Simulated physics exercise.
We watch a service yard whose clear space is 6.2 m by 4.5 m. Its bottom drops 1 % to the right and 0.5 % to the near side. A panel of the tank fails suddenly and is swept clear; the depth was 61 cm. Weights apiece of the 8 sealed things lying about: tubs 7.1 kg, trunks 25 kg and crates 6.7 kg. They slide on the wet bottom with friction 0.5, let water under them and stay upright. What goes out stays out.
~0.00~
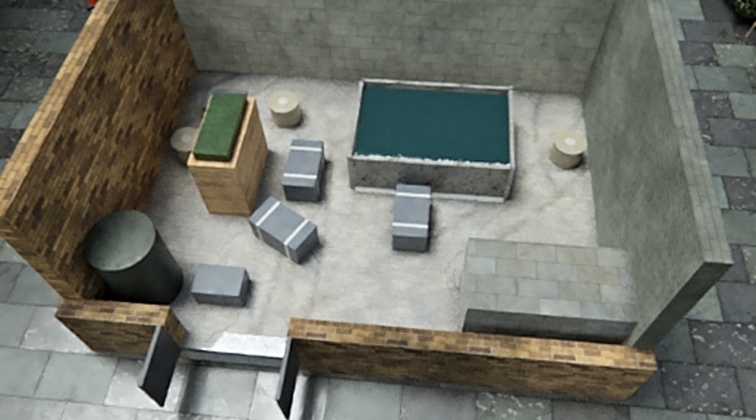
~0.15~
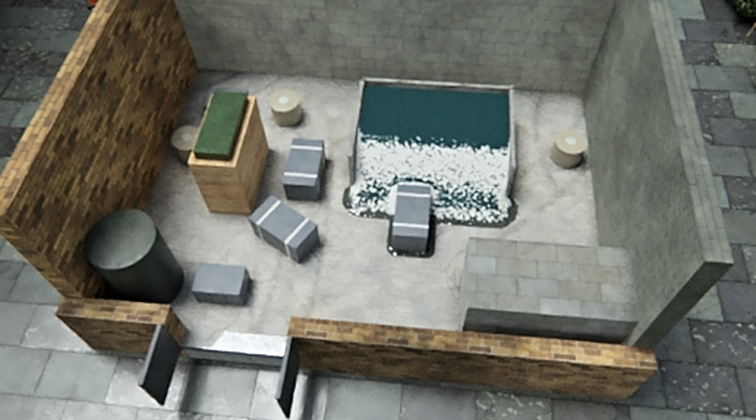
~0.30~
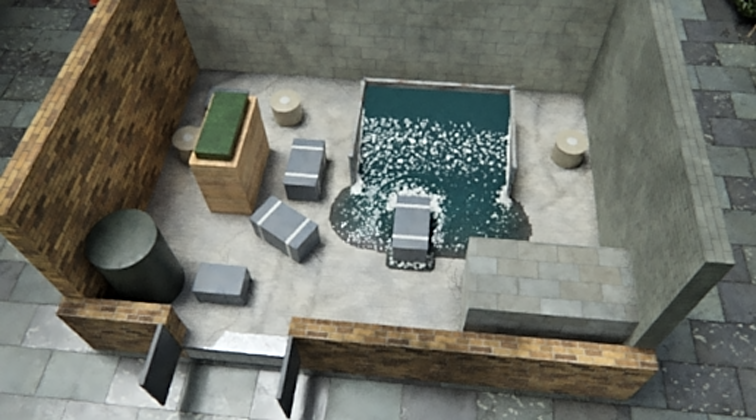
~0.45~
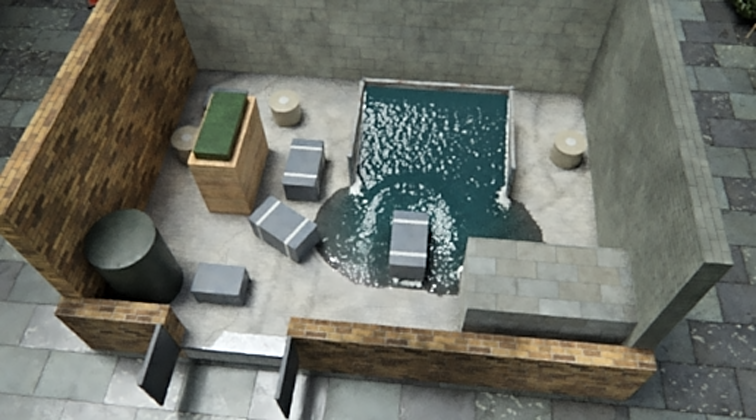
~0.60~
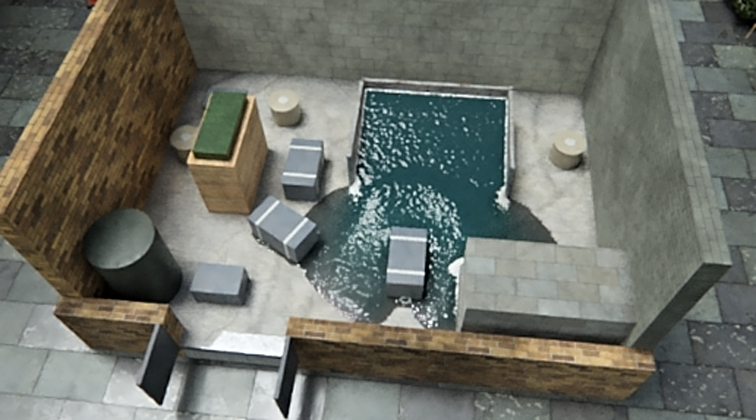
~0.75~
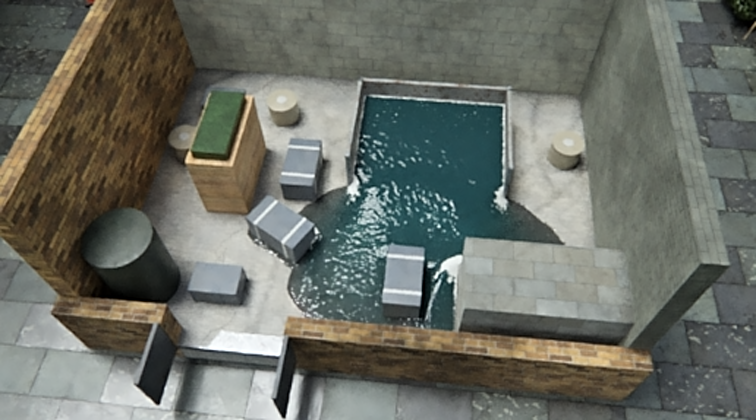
Dark teal water burst from the near side of a walled yard's tank, foaming around a gray strapped box and pushing it toward the low brick wall, while the other objects barely moved.
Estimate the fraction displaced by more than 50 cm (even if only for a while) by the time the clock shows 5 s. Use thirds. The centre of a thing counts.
Share: One to two thirds.
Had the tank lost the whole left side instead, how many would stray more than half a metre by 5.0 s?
In that case 6 of them.
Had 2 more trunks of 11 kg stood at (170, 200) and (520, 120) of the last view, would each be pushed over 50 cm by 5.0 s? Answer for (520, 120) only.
It is over.
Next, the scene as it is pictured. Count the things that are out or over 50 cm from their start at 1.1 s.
1 of them.
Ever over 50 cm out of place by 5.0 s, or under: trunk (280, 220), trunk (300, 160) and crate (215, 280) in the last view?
In turn: More, less, over.
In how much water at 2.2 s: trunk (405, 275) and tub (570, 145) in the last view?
Roughly 19 and 4 cm.
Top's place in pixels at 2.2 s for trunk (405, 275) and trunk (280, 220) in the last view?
Around (316, 264) and (253, 231).
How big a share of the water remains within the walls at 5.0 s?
About 86 per cent.
After 1.1 s 1 of 8 are over 50 cm from their spots; 1 afloat.
After 2.2 s 1 of 8 are over 50 cm from their spots; 1 afloat.
After 3.5 s 3 of 8 are over 50 cm from their spots; 3 afloat.
After 5.0 s 4 of 8 are over 50 cm from their spots, and 4 have been at some point; 3 afloat.
